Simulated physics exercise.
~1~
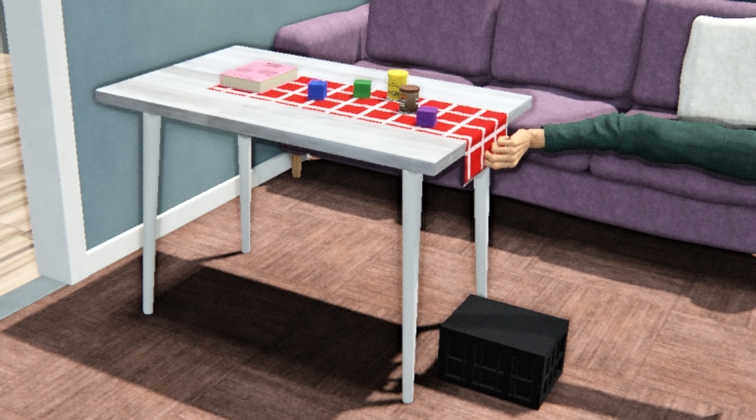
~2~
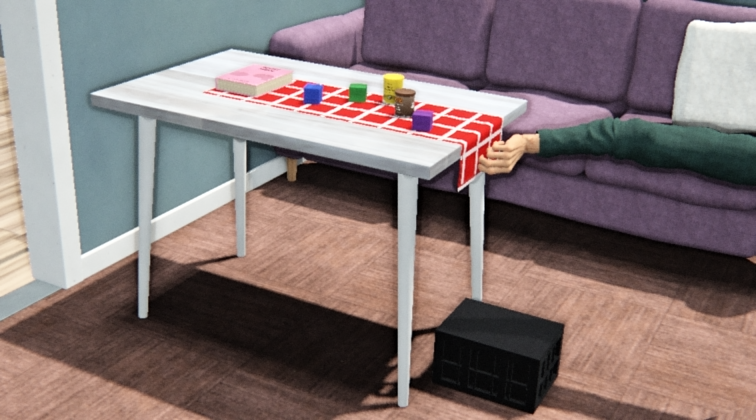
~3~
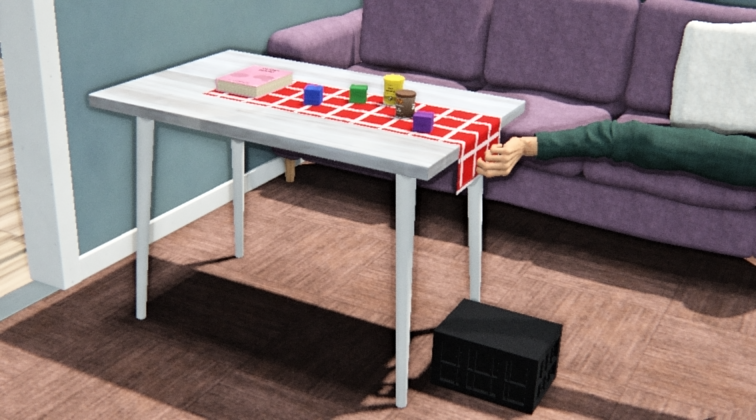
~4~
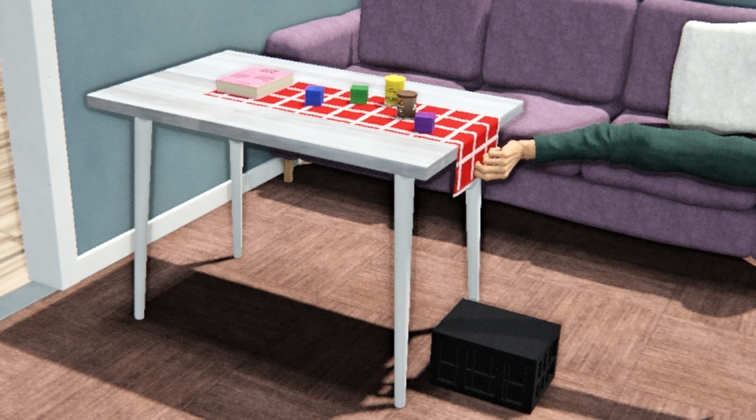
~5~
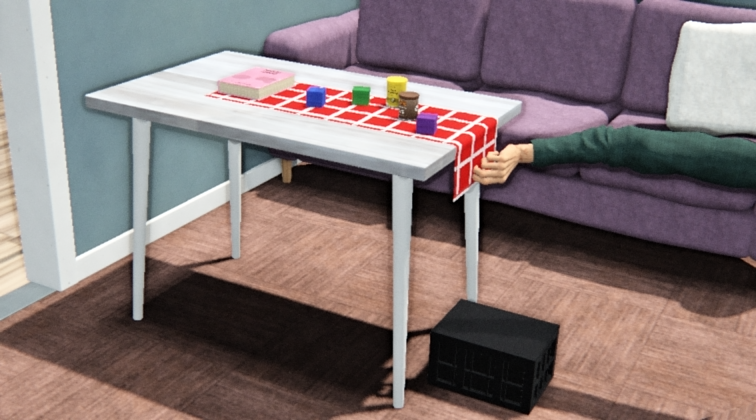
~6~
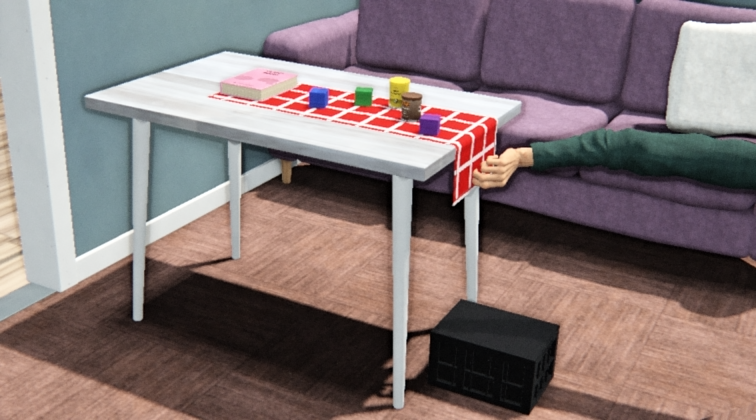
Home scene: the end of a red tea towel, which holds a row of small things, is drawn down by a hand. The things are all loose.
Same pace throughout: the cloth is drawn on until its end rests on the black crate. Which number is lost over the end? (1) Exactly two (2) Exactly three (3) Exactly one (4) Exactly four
Exactly four.
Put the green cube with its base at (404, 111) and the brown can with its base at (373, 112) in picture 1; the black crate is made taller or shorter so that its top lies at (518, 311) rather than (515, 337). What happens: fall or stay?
Well, the green cube is dislodged, and the brown can is dislodged.
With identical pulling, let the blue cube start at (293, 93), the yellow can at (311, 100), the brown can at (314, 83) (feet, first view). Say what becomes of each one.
The blue cube will stay where it is, the yellow can will stay where it is, and the brown can will stay where it is.
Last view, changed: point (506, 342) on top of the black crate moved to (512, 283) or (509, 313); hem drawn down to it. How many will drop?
We'd get 2 in the first case and 3 in the second.
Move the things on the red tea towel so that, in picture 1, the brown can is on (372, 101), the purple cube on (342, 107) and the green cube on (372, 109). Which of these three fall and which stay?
Brown can: Gone off. Purple cube: Gone off. Green cube: Gone off.
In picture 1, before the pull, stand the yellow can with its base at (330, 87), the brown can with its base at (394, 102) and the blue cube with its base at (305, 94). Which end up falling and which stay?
Yellow can safe, brown can lost, blue cube safe.
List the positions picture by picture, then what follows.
The first frame shows hem (464, 186); purple cube (427, 109); brown can (410, 87); yellow can (398, 73); green cube (362, 81); blue cube (317, 82); top of the crate (515, 337).
The second frame shows hem (458, 191); purple cube (423, 113).
The third frame shows hem (457, 194); brown can (406, 92).
The fourth frame shows hem (453, 197); yellow can (395, 78); top of the crate (507, 341).
The fifth frame shows hem (453, 202); green cube (361, 88).
The sixth frame shows hem (453, 206); purple cube (430, 117); brown can (412, 95); yellow can (400, 80); green cube (364, 89); blue cube (319, 90).
A little later, hem near (471, 251); purple cube gone.
Next, hem near (470, 295); purple cube, brown can and yellow can gone.
When it is over, hem on the crate; purple cube, brown can, yellow can and green cube gone. Over the edge go four.
